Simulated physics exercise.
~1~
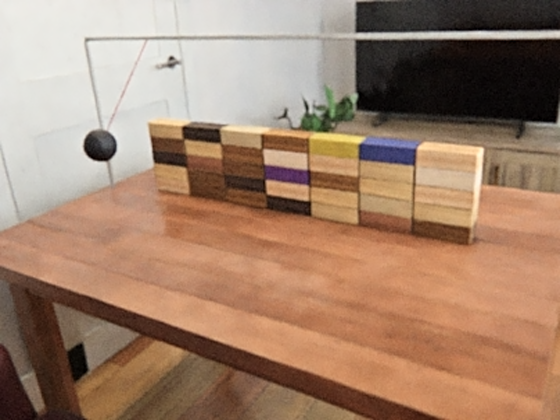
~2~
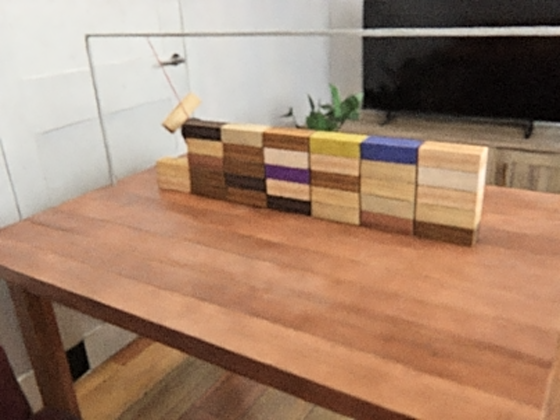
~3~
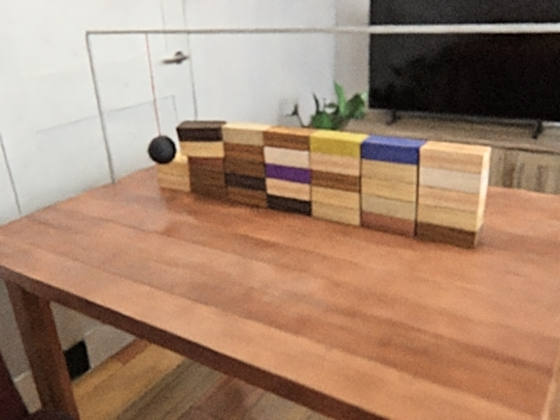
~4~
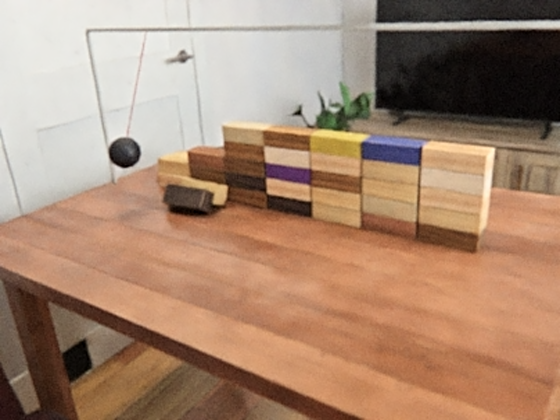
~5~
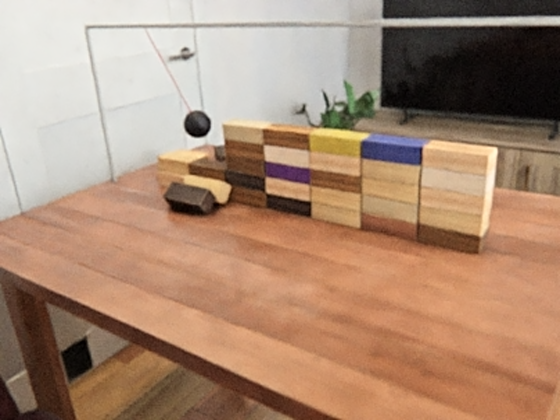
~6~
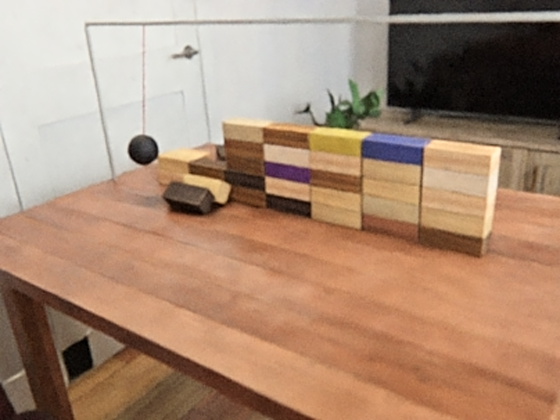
A wall of wooden blocks stood on a table as a dark ball on a string swung into its left end, knocking several blocks loose, then kept swinging while the rest, including the purple, yellow and blue blocks, stayed standing.
